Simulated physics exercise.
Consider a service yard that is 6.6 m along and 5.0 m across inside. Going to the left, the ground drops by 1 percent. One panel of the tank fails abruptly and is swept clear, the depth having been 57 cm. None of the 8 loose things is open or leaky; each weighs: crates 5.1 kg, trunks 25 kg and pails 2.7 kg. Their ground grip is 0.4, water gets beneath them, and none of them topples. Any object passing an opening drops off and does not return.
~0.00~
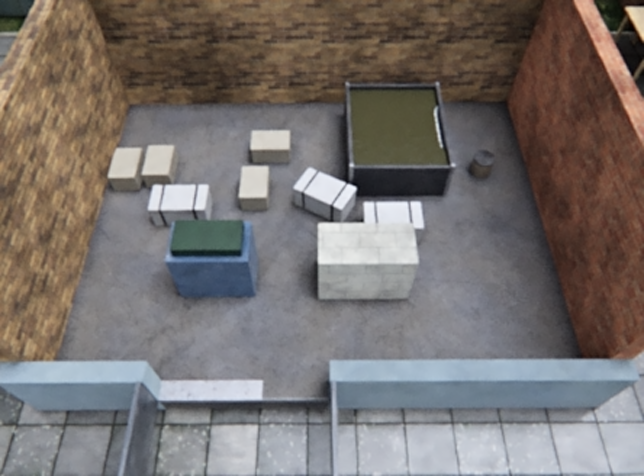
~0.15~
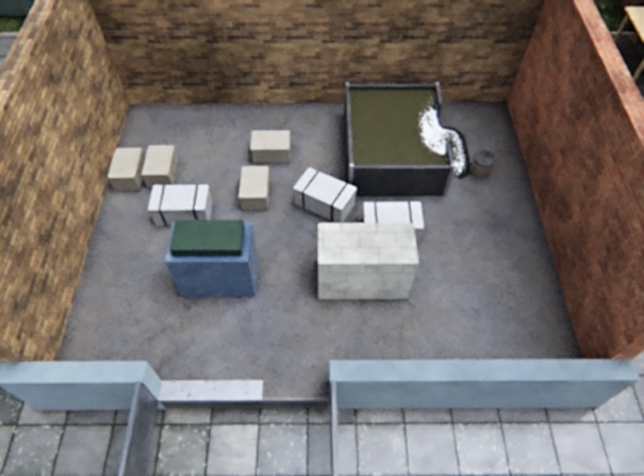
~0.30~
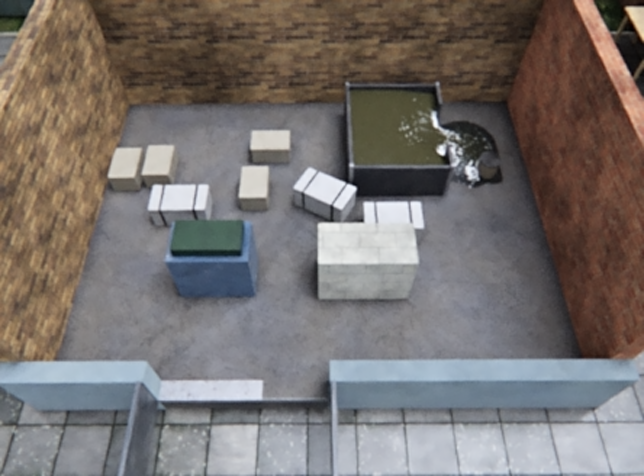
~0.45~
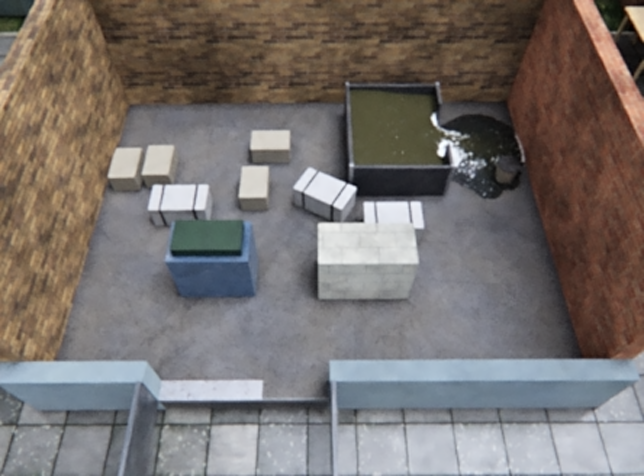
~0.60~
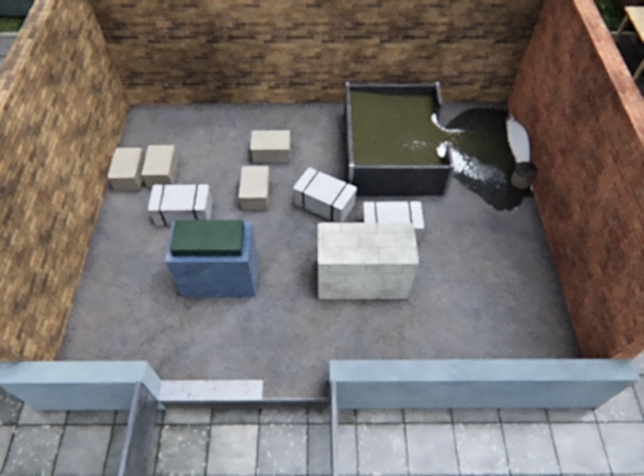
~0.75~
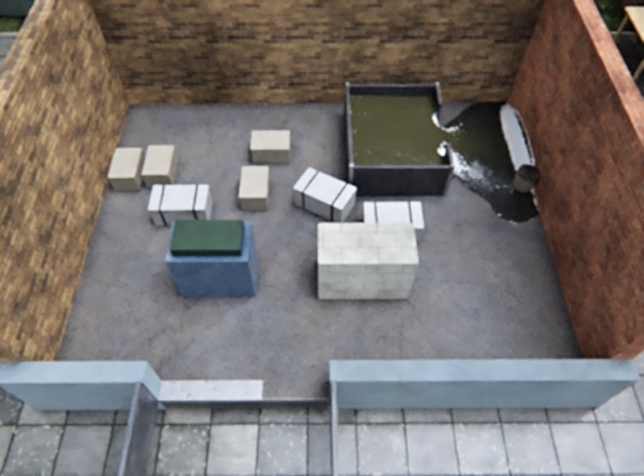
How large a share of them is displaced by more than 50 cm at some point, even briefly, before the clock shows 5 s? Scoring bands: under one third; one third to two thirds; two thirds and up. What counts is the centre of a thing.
The way it's going, it will be the low band.
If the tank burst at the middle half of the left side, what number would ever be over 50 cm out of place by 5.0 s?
So the tally would be 5.
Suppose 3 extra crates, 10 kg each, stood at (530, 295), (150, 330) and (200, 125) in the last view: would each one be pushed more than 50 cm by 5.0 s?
First goes beyond, second stays inside, third goes beyond.
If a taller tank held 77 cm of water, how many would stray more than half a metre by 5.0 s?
Under that setup the answer is 1.
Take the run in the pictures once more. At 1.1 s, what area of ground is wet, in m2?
5.5 m2.
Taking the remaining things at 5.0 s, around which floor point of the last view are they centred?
They're centred close to (238, 209).
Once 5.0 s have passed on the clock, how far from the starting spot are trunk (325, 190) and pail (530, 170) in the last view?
Distances: 0 cm; 500 cm.
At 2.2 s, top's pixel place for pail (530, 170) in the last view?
Around (474, 331).
After 1.1 s 1 of 8 are over 50 cm from their spots; 1 afloat.
After 2.2 s 1 of 8 are over 50 cm from their spots; 0 afloat.
After 3.5 s 1 of 8 are over 50 cm from their spots; 1 afloat.
After 5.0 s 1 of 8 are over 50 cm from their spots, and 1 have been at some point; 0 afloat.
